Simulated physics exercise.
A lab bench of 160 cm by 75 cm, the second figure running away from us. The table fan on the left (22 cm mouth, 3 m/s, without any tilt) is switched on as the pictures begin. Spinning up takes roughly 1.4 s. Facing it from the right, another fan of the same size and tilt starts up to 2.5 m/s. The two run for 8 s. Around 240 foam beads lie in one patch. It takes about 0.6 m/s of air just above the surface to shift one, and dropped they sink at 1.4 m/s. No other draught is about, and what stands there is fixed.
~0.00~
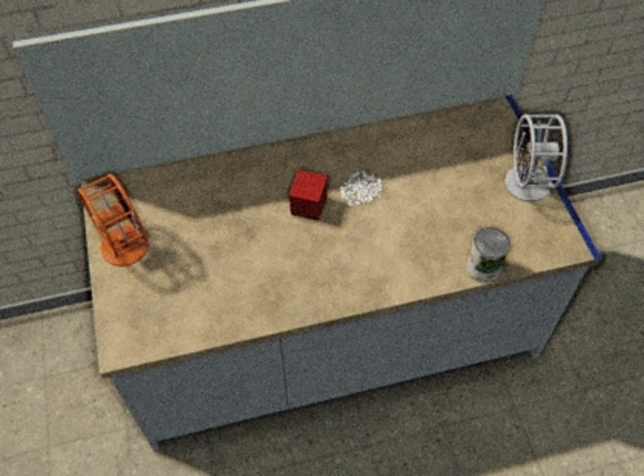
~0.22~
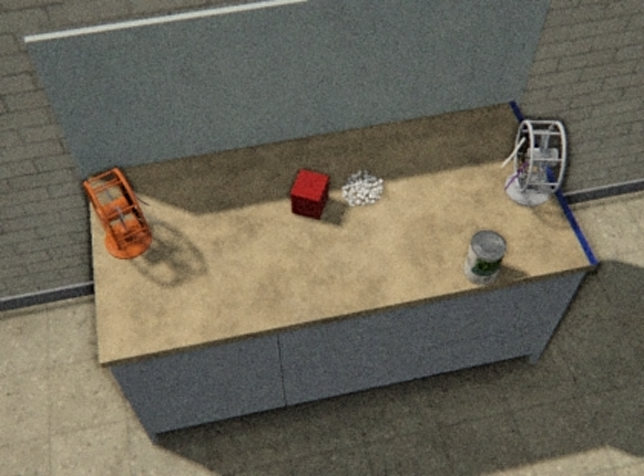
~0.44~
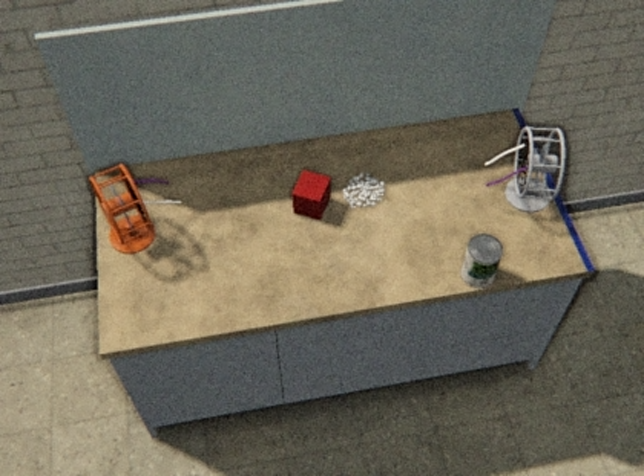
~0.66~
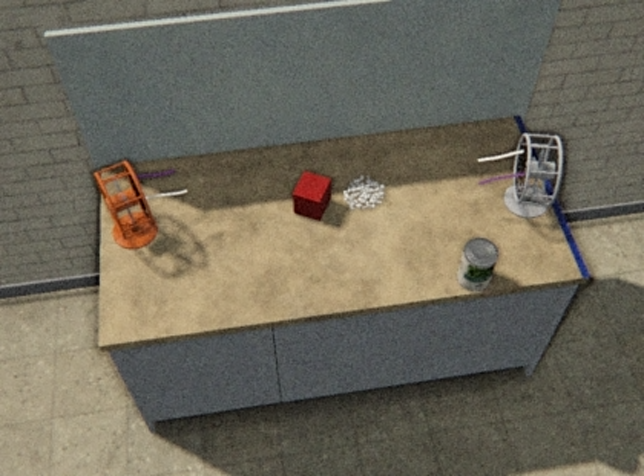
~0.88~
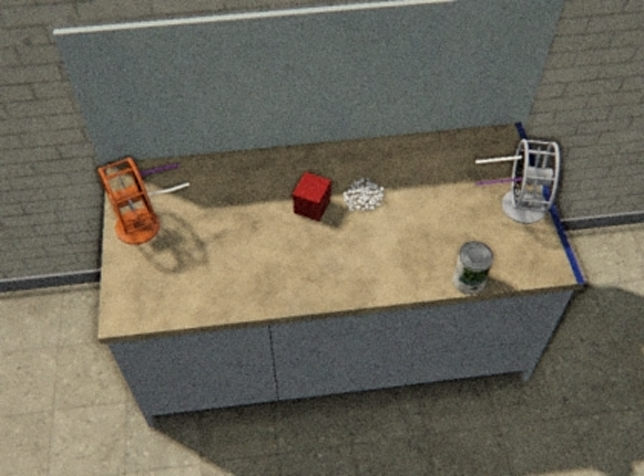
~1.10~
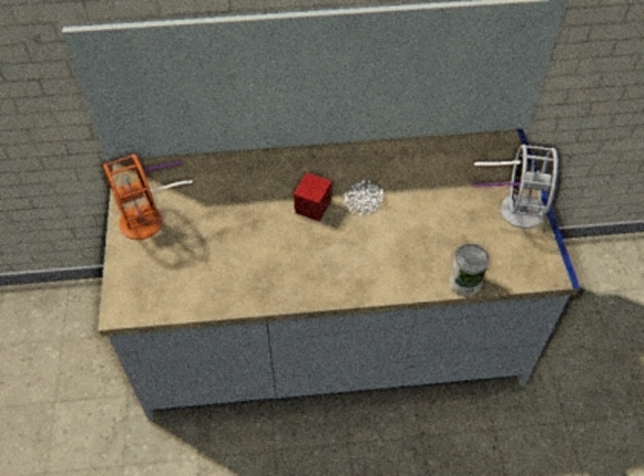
A lab bench with a pale speckled top and grey front stands against a brick wall and a grey panel, seen from above at a slant. An orange fan at left faces a white one at right, with a red block, a patch of white beads and a tin between them. The view drifts and turns slightly while white and purple streamers lift beside both fans, the beads barely changing.
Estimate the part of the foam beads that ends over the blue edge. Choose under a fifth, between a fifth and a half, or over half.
Of the foam beads, under a fifth end over the blue edge.
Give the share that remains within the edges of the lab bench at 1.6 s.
Some 60 per cent.
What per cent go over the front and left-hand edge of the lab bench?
About 90 % front, 0 % left-hand.
After 1.6 s the count stands so, 0 % are over the blue edge; the middle of those left on the top is near (359, 257).
After 2.6 s the count stands so, 0 % are over the blue edge.
After 4.4 s the count stands so, 0 % are over the blue edge.
After 8.0 s, at the end, 0 % are over the blue edge.
